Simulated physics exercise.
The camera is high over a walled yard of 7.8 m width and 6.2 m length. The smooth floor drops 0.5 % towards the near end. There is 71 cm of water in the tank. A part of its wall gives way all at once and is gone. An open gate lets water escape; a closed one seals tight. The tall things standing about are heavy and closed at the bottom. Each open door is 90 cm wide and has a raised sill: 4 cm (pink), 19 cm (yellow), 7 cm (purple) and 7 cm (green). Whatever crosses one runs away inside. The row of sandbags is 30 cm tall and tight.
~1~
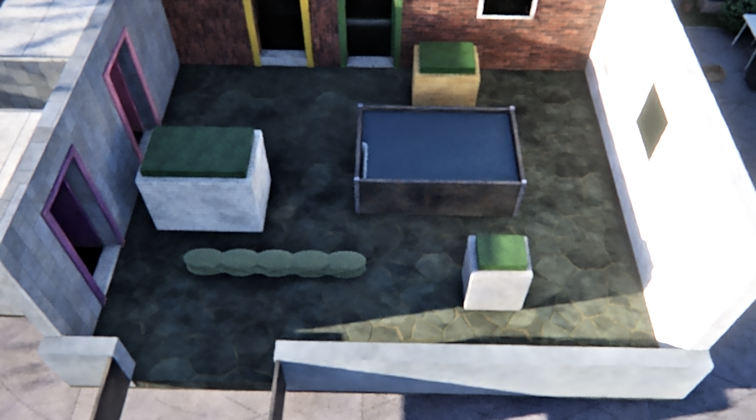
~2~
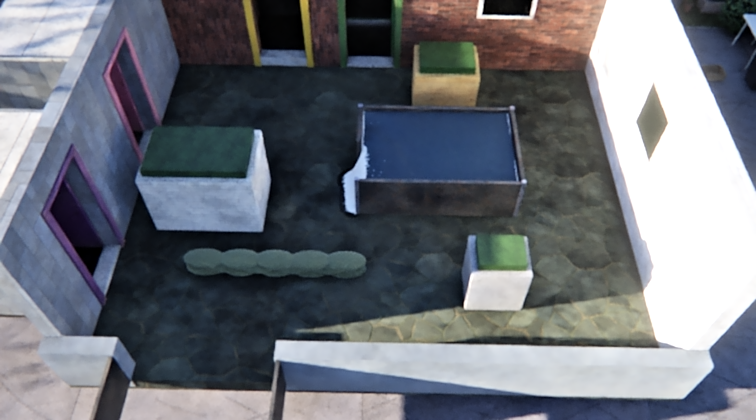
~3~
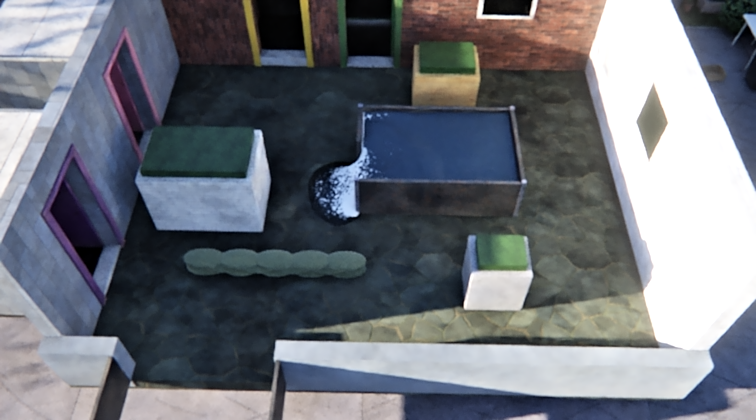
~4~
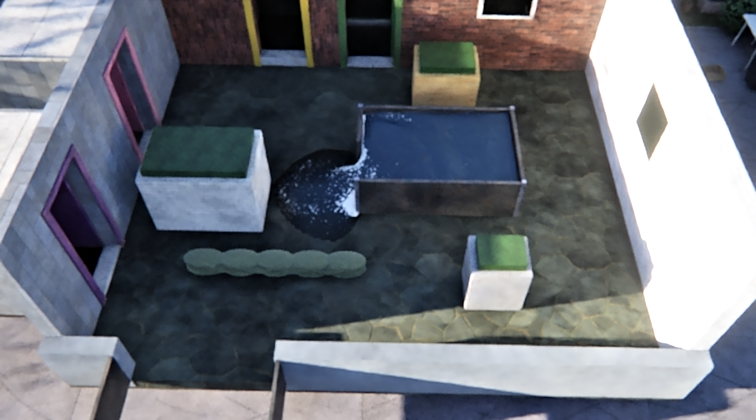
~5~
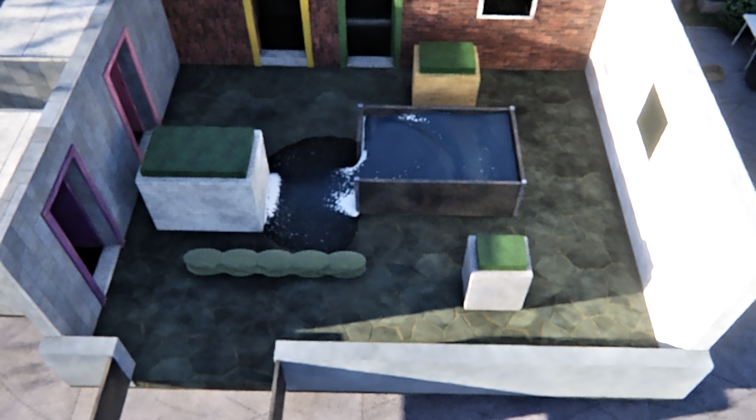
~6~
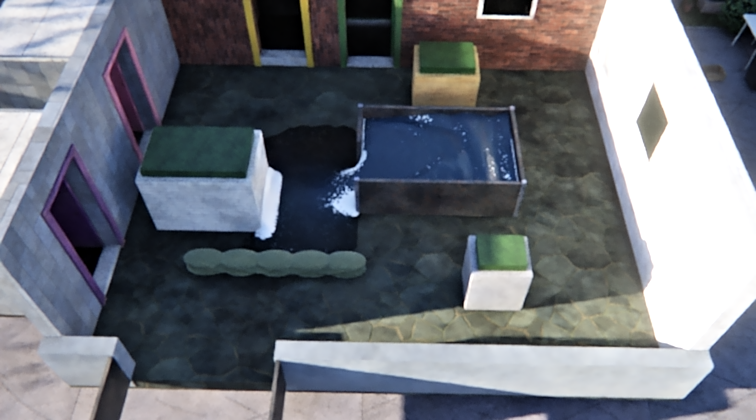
The clip shows a walled yard seen from above, where water pours from the left side of a raised rectangular tank, spreads across the dark floor, and splashes white against a large pale block with a green top.
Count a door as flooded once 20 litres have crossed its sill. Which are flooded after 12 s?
Door by door: At the pink door it goes over the limit; at the yellow door it does not reach the limit; at the purple door it exceeds the limit; at the green door it stays under the limit.
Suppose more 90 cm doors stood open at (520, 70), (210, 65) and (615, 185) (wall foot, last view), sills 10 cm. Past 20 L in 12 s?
In turn: Not over, past it, not over.
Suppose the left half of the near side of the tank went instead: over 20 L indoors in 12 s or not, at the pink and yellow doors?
Against that limit: Pink not over, yellow not over.
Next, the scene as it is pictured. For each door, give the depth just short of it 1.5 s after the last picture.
Depths in cm: Pink 8, yellow 0, purple 12, green 0.
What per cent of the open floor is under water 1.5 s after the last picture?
About 30 per cent.
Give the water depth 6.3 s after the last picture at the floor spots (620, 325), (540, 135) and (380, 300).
Roughly 4, 0 and 0 cm, in turn.
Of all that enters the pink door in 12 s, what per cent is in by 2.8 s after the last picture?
Some 30 per cent by then.
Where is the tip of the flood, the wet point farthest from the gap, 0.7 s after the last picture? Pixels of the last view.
Near (159, 133).
Then, 0.7 s after the last picture water covers 15 % of the floor and is deepest (42 cm) near (281, 207); pink door 6 cm at the sill, 0 L in, yellow door not reached, purple door not reached, green door not reached.
Then, 1.5 s after the last picture water covers 30 % of the floor and is deepest (38 cm) near (270, 207); pink door 8 cm at the sill, 10 L in, yellow door not reached, purple door 12 cm at the sill, 4 L in, green door not reached.
Then, 2.8 s after the last picture water covers 40 % of the floor and is deepest (26 cm) near (282, 198); pink door 9 cm at the sill, 44 L in, yellow door 9 cm at the sill, 0 L in, purple door 15 cm at the sill, 67 L in, green door not reached.
Then, 6.3 s after the last picture water covers 70 % of the floor and is deepest (16 cm) near (271, 198); pink door 11 cm at the sill, 101 L in, yellow door 10 cm at the sill, 0 L in, purple door 10 cm at the sill, 154 L in, green door 5 cm at the sill, 0 L in.
Then, 11.3 s after the last picture water covers 95 % of the floor and is deepest (10 cm) near (274, 254); pink door 7 cm at the sill, 156 L in, yellow door 7 cm at the sill, 0 L in, purple door 7 cm at the sill, 177 L in, green door 6 cm at the sill, 0 L in.
